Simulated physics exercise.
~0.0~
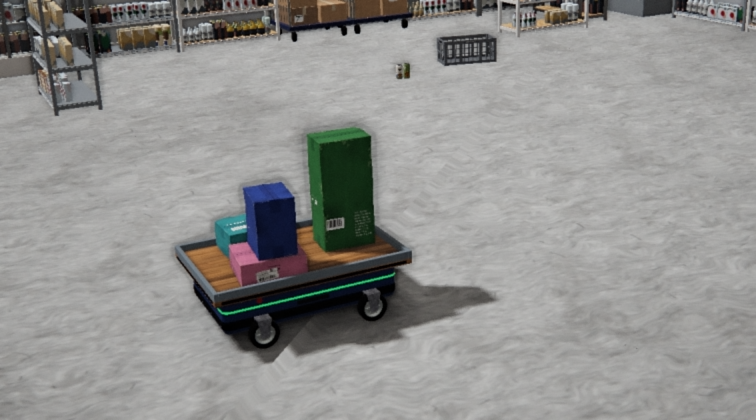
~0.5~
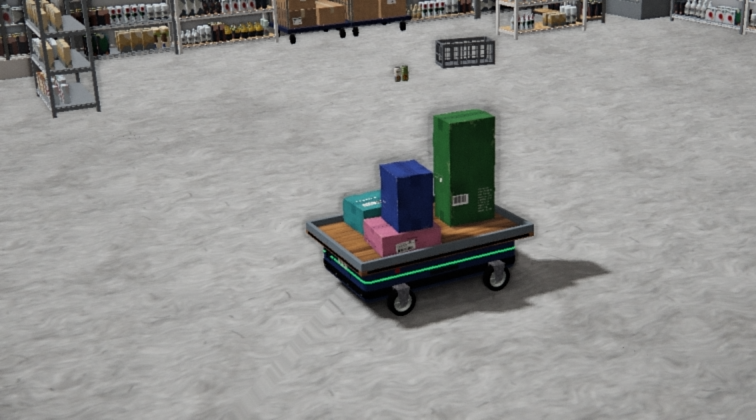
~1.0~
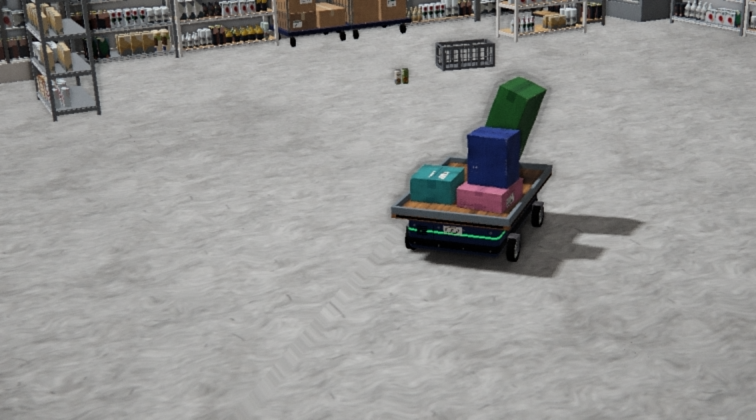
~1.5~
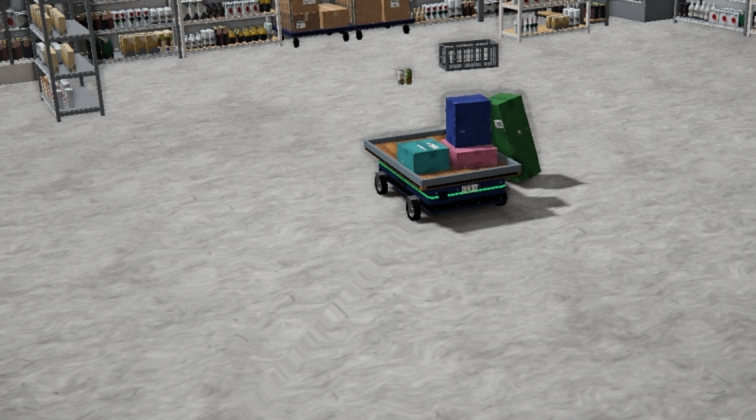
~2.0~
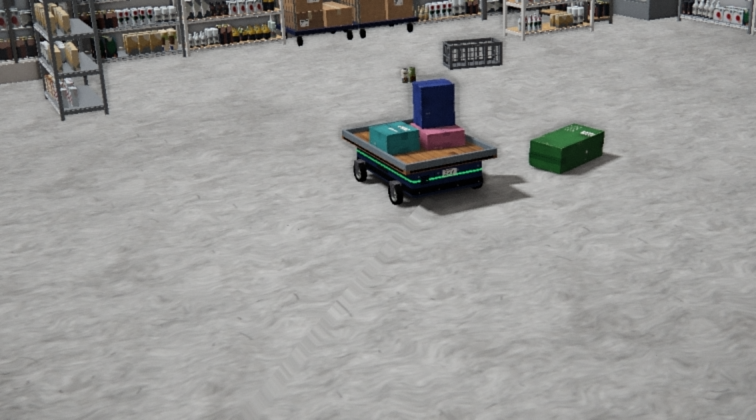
A flat cart carrying four boxes rolls right, curves away, and stops after the green one falls off.
